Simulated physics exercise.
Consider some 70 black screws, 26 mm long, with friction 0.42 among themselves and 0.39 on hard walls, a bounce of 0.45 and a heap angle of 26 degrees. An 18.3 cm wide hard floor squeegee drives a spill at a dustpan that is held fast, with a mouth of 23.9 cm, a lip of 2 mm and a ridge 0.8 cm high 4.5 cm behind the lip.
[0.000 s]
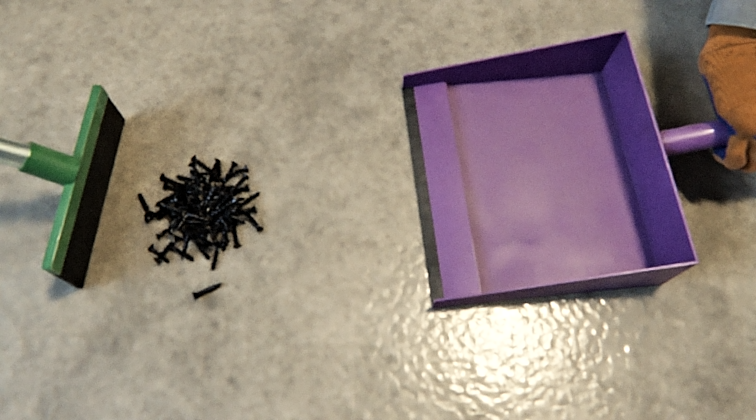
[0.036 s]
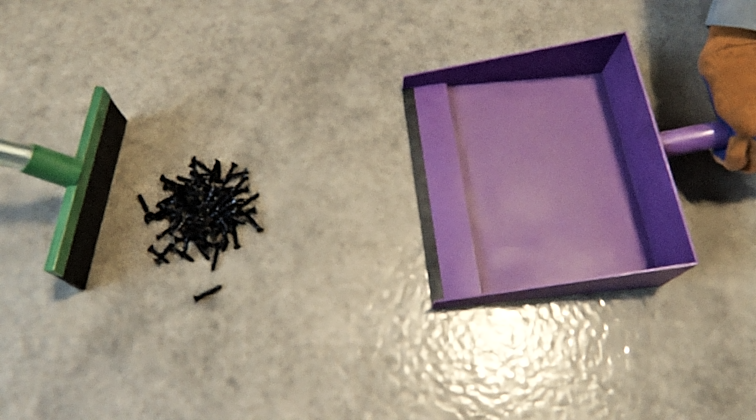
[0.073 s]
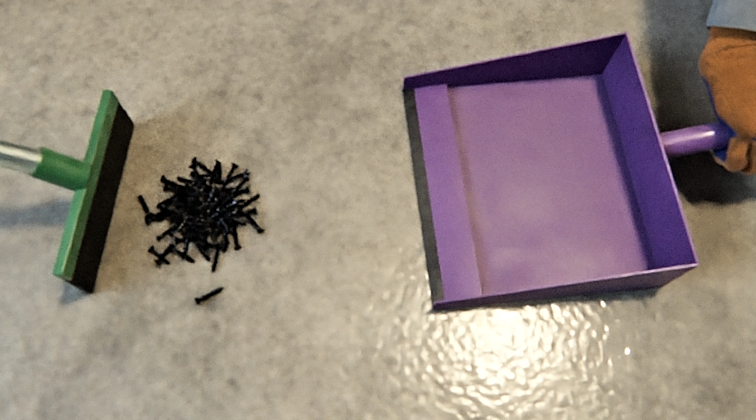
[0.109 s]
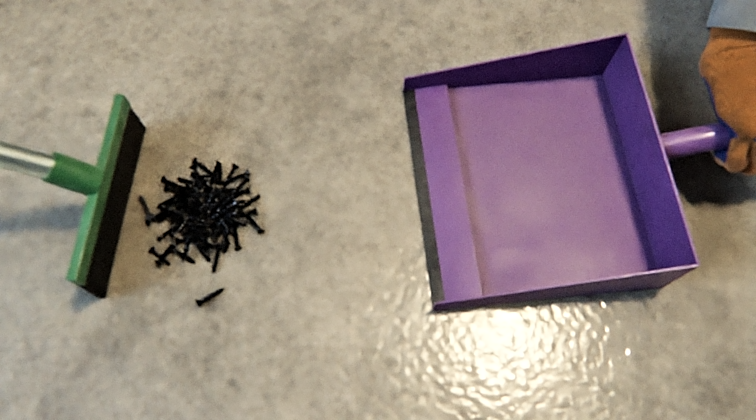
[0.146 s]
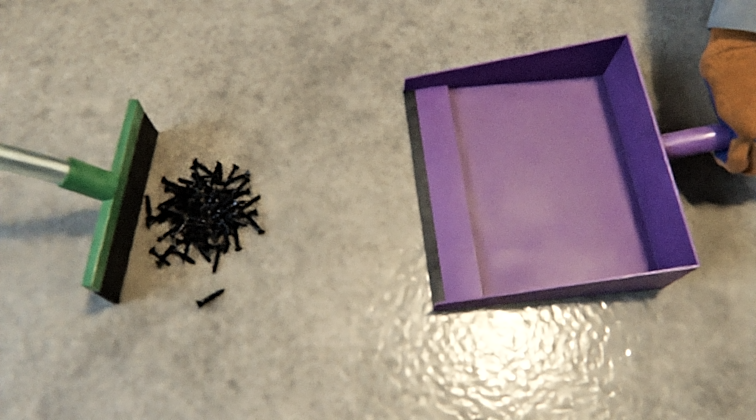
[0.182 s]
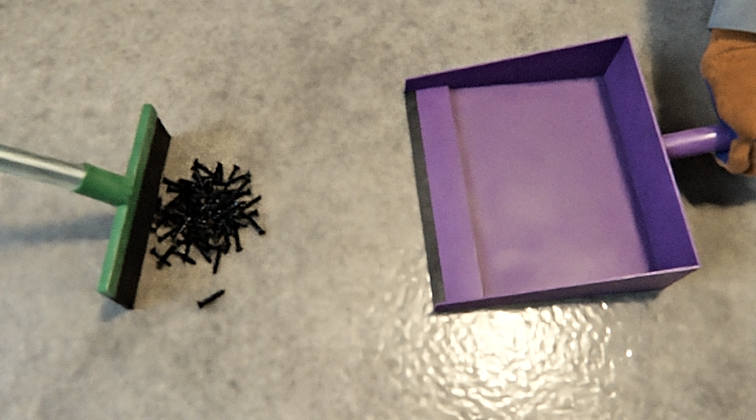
On a mottled grey floor with a patch of glare near the bottom, the view is from above and stays still. A green squeegee with a black edge is at the left, beside a heap of black screws with one lying apart below, and a gloved hand holds a purple dustpan at the right. The squeegee slides right and slightly downward to the heap's near edge, barely shifting the screws, while the dustpan stays put.
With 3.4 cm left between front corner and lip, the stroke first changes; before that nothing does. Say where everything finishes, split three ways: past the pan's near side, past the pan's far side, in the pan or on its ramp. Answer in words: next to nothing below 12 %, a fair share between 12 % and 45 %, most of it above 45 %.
Near side - a fair share; far side - next to nothing; pan - next to nothing.
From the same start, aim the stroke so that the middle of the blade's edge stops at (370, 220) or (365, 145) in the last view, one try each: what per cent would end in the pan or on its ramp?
Roughly 5 % and 0 %.
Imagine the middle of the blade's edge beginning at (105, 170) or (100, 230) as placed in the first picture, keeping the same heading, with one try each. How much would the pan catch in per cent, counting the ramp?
The two tries give about 5 % and about 5 %.
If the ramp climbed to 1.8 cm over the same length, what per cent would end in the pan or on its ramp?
Estimate: About 5 in a hundred.
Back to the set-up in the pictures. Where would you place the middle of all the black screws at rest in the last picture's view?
Somewhere around (405, 269) in the final frame.
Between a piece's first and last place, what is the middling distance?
I'd say close to 20 cm.
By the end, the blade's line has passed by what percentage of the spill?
About 10 percent.
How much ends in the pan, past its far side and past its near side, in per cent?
Near 20, far 0, pan 5, all in per cent.
Then, at 0.48 s, middle of the blade 16 cm from the lip; 0 % over the lip, far side 0 %, near side 0 %.
Then, at 0.68 s, middle of the blade 9 cm from the lip; 0 % over the lip, far side 0 %, near side 10 %.
After 1.00 s, middle of the blade 5 cm from the lip; 5 % over the lip, far side 0 %, near side 20 %.
In the end, at 1.5 s, near side 20 %, far side 0 %, pan 5 %, in front of the lip or behind the blade 75 %.
